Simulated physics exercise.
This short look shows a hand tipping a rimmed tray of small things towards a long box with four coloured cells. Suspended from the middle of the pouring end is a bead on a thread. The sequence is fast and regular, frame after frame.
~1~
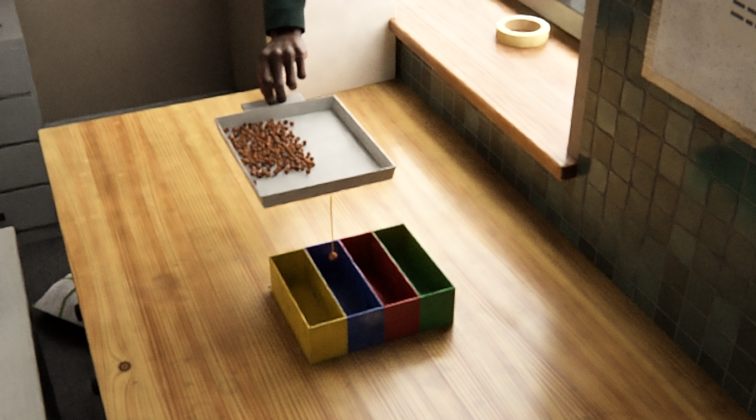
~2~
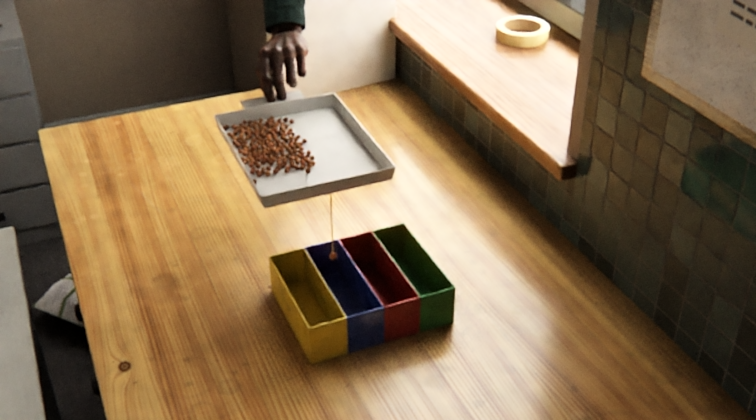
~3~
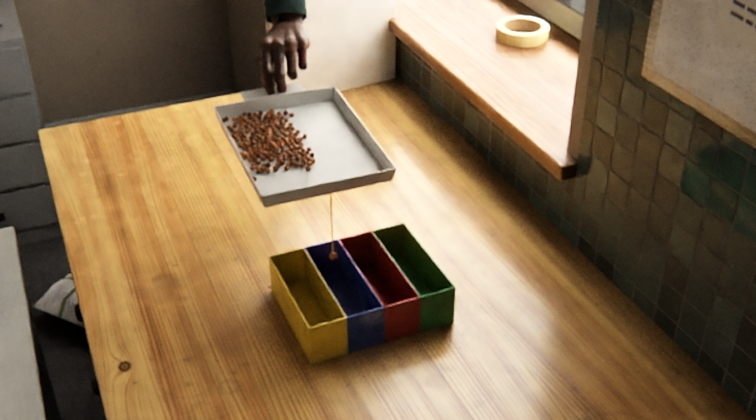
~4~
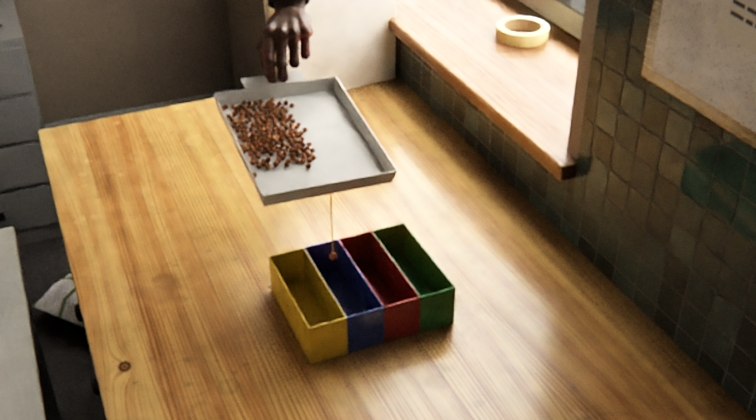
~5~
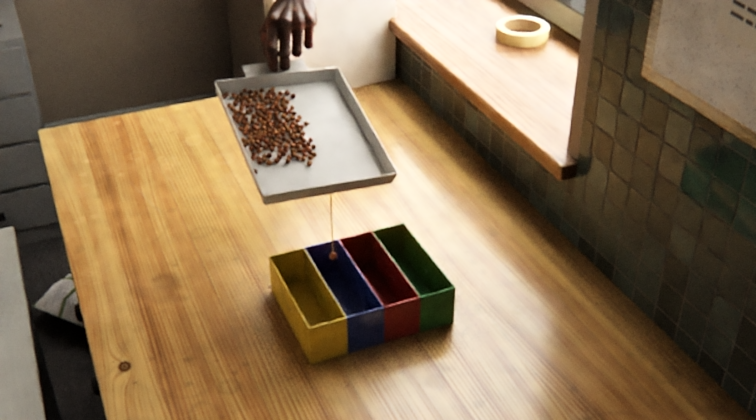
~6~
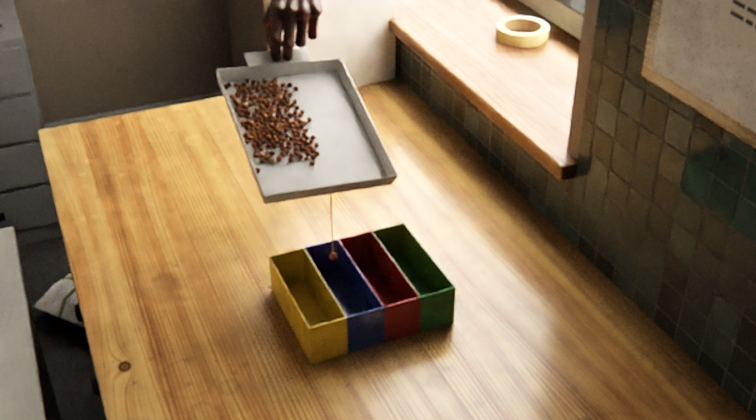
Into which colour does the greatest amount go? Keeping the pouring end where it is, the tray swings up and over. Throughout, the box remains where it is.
The greatest amount goes into red.
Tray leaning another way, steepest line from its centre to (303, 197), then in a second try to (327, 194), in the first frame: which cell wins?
Try 1 - the yellow one. Try 2 - the yellow cell.
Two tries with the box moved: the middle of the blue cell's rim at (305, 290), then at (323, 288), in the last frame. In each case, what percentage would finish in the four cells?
In order: 70 per cent and 90 per cent.
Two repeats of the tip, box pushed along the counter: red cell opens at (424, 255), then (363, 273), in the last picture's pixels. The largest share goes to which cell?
The first placement favours the cell in blue, while the second favours that green cell.
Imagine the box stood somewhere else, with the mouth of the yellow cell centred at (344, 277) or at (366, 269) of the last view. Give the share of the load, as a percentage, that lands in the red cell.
Close to 30 in a hundred, then close to 10 in a hundred.
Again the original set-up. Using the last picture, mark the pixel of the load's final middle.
Centre at rest, last view: Approx. (388, 307).
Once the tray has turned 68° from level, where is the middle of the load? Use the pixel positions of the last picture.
Somewhere about pixel (353, 187).
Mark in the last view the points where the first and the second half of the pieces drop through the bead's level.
Points: About (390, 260), then about (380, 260).
Just after the last frame, tray tipped steeply; the larger part on the tray; just a few in the red cell; just a few in the green cell; just a few in the blue cell; about a tenth falling or outside the box.
A moment on, tray tipped past a quarter turn; roughly a third on the tray; about a tenth in the red cell; about a tenth in the green cell; about a tenth in the blue cell; roughly a third falling or outside the box.
Further on, tray tipped past a quarter turn; roughly half in the red cell; roughly a quarter in the green cell; roughly a quarter in the blue cell; about a tenth in the yellow cell; just a few falling or outside the box.
When it is over, tray tipped past a quarter turn; roughly half in the red cell; roughly a quarter in the green cell; roughly a quarter in the blue cell; about a tenth in the yellow cell; just a few outside the box.
